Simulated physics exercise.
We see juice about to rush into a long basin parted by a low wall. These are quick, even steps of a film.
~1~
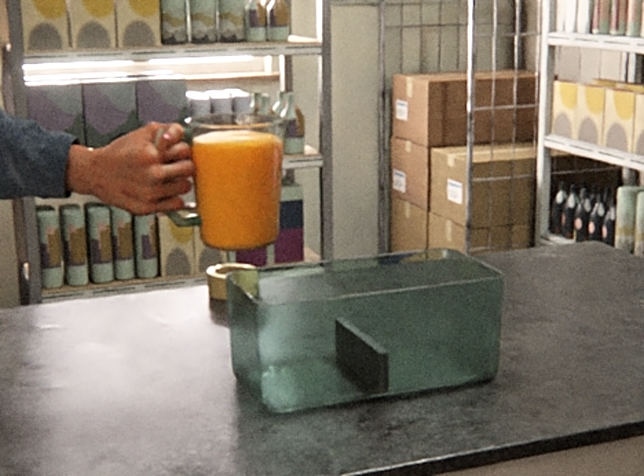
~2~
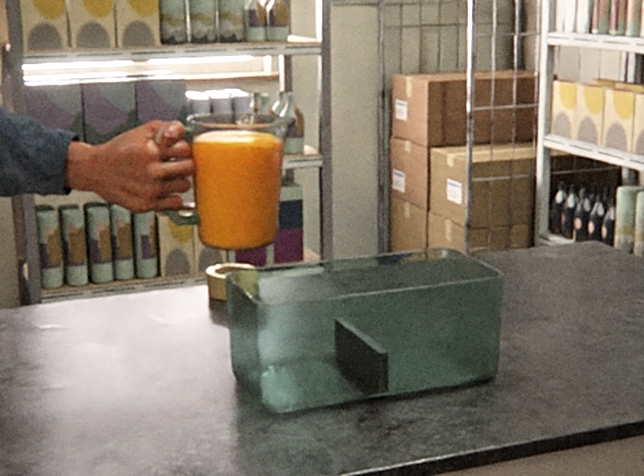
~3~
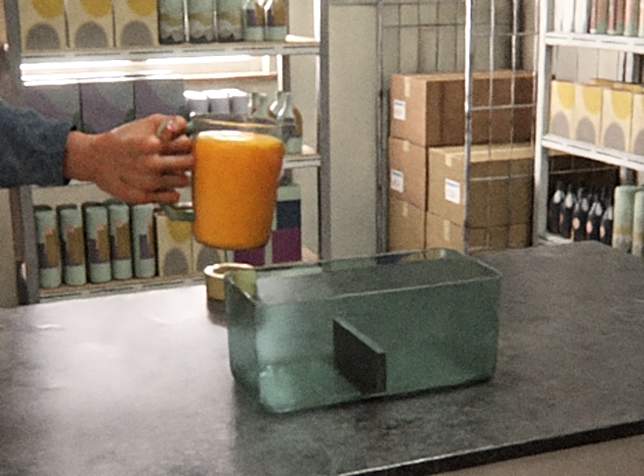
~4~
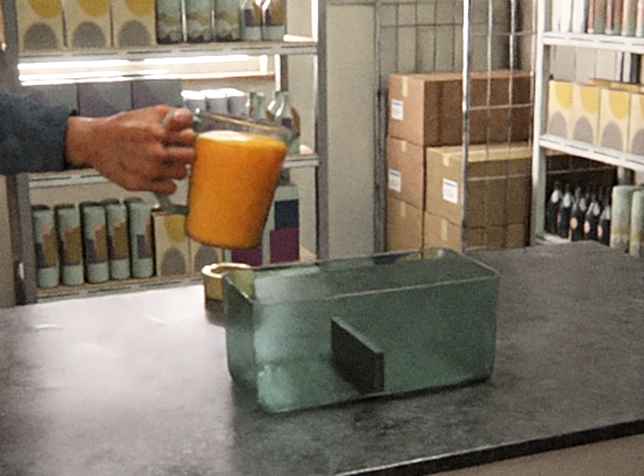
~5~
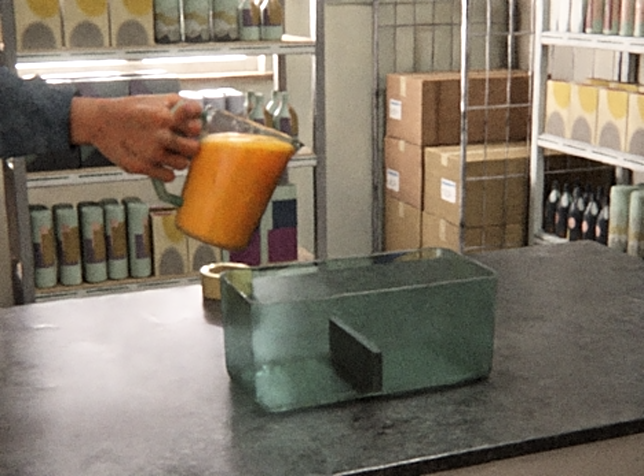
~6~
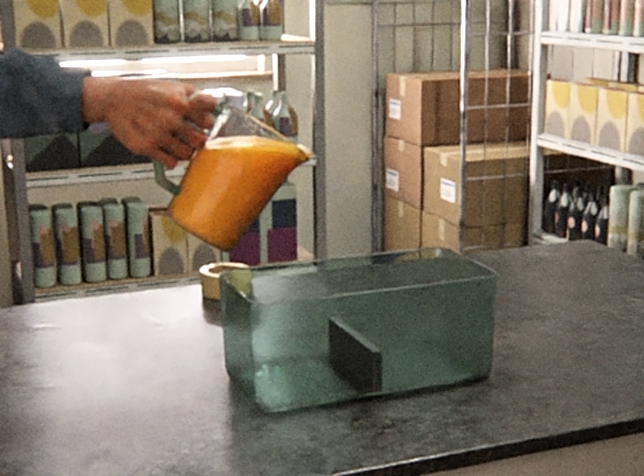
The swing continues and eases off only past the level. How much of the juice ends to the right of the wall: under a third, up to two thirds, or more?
It comes to not even a third.
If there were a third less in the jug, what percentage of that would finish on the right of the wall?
Some 0 per cent.
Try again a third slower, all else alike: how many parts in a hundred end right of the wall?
It comes to 40 per cent or so.
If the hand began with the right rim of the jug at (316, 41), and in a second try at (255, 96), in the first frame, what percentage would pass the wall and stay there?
First some 90, then 5 per cent.
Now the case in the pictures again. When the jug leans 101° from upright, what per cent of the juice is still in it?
About 55 per cent.
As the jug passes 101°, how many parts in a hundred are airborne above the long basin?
Some 20 per cent.
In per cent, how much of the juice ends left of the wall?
Some 70 per cent.
A moment on, the jug is tipped right over and 55 per cent is still to pour, 8 is left of the wall and 16 right of it.
Next, the jug is tipped right over and 8 per cent is still to pour, 60 is left of the wall and 23 right of it.
Then the jug is tipped right over and 0 per cent is still to pour, 70 is left of the wall and 24 right of it.
Later the jug is tipped right over and 0 per cent is still to pour, 71 is left of the wall and 24 right of it.
At rest 71 per cent lies left of the wall, 24 right of it and 5 outside.
